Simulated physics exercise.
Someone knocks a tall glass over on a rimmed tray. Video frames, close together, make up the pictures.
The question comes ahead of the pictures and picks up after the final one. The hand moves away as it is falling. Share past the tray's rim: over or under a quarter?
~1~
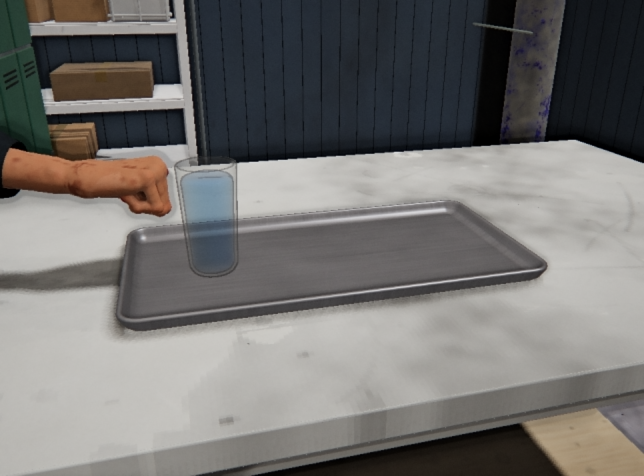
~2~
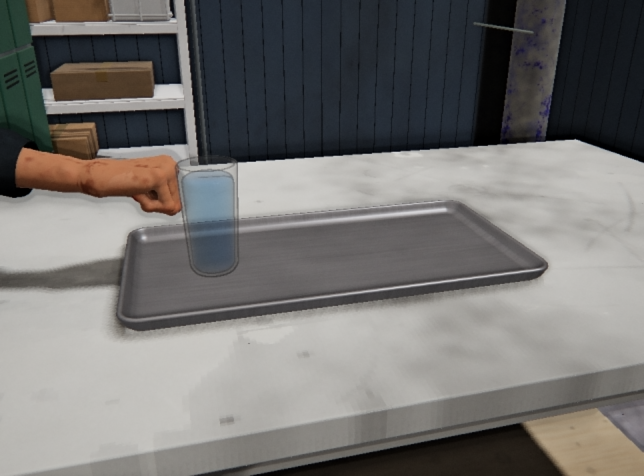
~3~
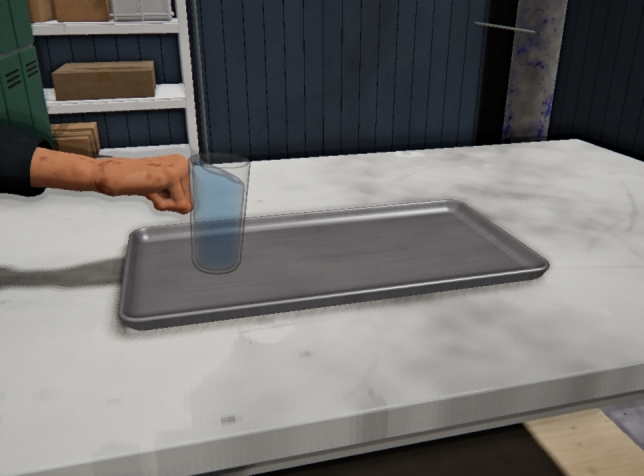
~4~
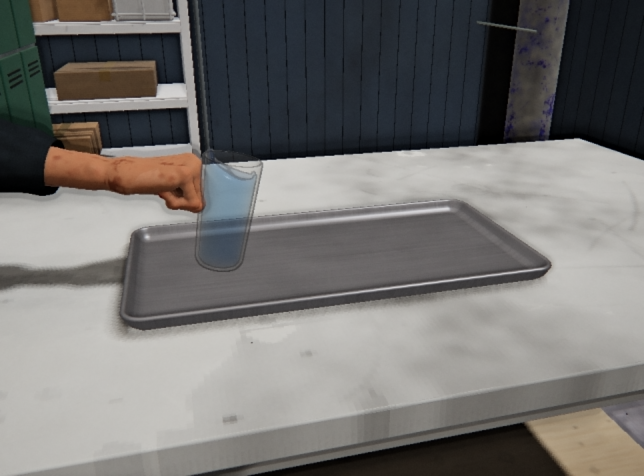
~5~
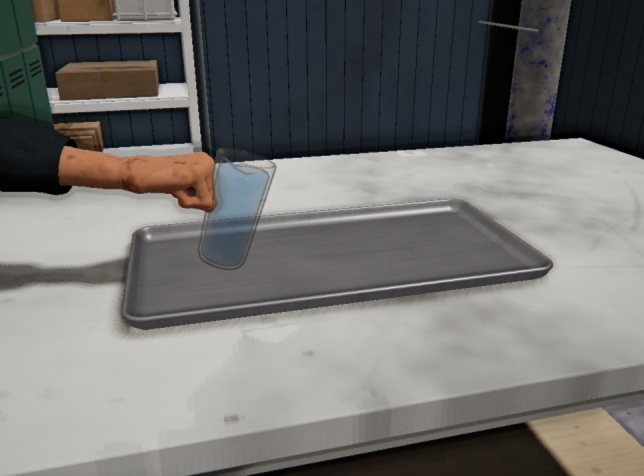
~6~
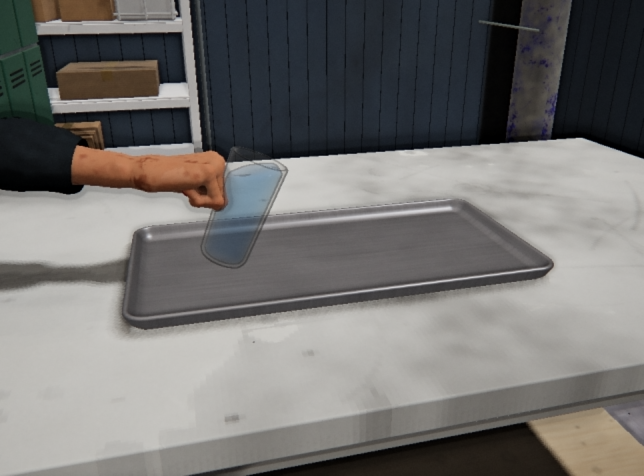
Over a quarter.
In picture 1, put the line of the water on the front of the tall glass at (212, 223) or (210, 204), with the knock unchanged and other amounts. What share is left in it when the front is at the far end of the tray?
First fill near 55 percent, second near 55 percent.
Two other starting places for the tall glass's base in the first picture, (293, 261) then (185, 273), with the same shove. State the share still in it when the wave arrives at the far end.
The first comes to 70 per cent, the other to 50 per cent.
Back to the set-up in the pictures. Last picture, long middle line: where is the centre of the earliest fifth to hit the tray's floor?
I'd mark it somewhere close to pixel (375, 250).
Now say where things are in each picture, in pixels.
It leans 0°; its right rim is at (235, 164); the water meets the walls at (180, 178) and (232, 174); the tray's far rim is at (497, 230); the tray is clear ahead, in the first picture.
It leans 0°; its right rim is at (235, 163); the water meets the walls at (181, 178) and (232, 174), in the second picture.
It leans 6°; its right rim is at (248, 163); the water meets the walls at (192, 158) and (243, 180), in the third picture.
It leans 12°; its right rim is at (261, 164); the water meets the walls at (205, 160) and (256, 173), in the fourth picture.
It leans 18°; its right rim is at (274, 166); the water meets the walls at (214, 179) and (269, 170), in the fifth picture.
It leans 24°; its right rim is at (285, 170); the water meets the walls at (220, 190) and (279, 164), in the sixth picture.
A moment on, the tall glass is falling and 98 per cent is in the glass, 0 on the tray and 2 above or beyond its rim.
Next, the tall glass lies on its side and 72 per cent is in the glass, 17 on the tray and 11 above or beyond its rim.
Then the tall glass lies on its side and 43 per cent is in the glass, 45 on the tray and 12 above or beyond its rim.
Later the tall glass lies on its side and 24 per cent is in the glass, 41 on the tray and 35 above or beyond its rim.
In the end 63 per cent is held by tray and glass, 37 is off the tray.
